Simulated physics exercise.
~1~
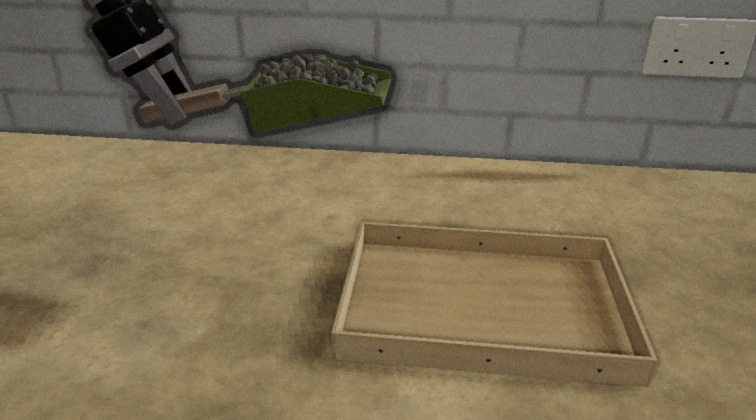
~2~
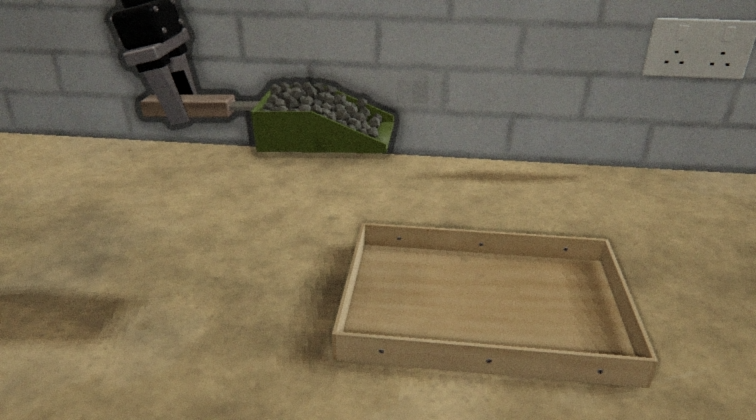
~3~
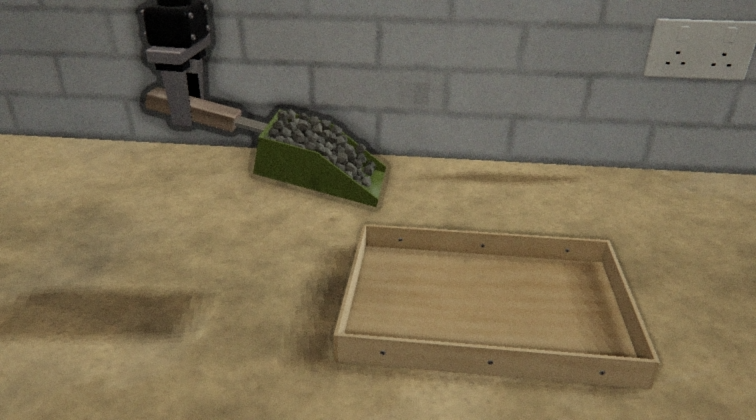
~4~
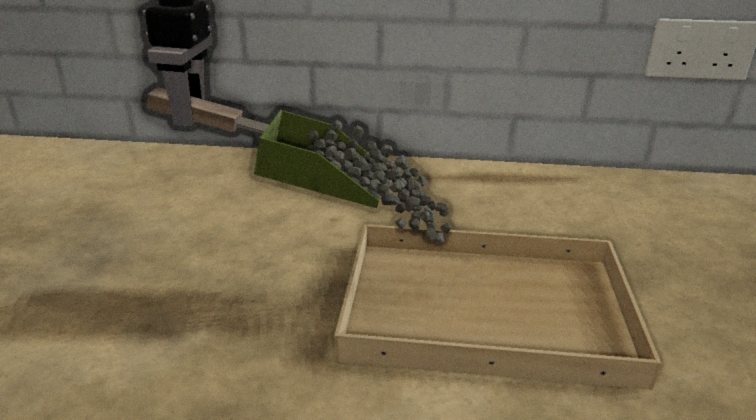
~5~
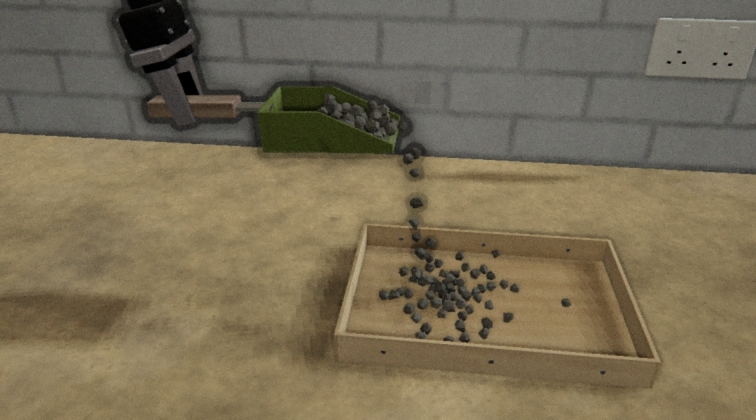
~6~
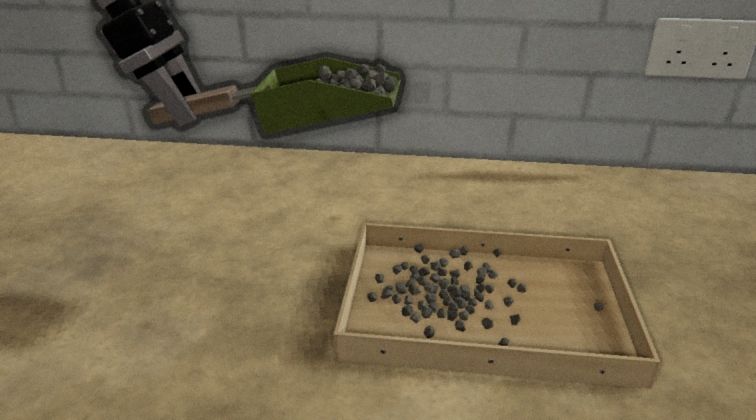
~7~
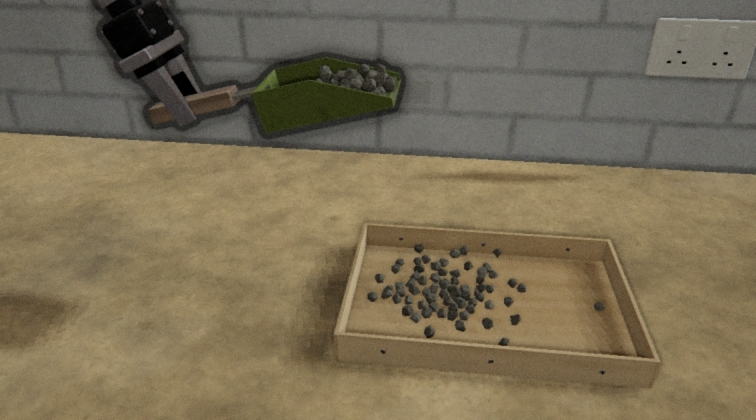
On a tabletop, a robot arm tips a green scoop, pouring some pebbles into a tray.
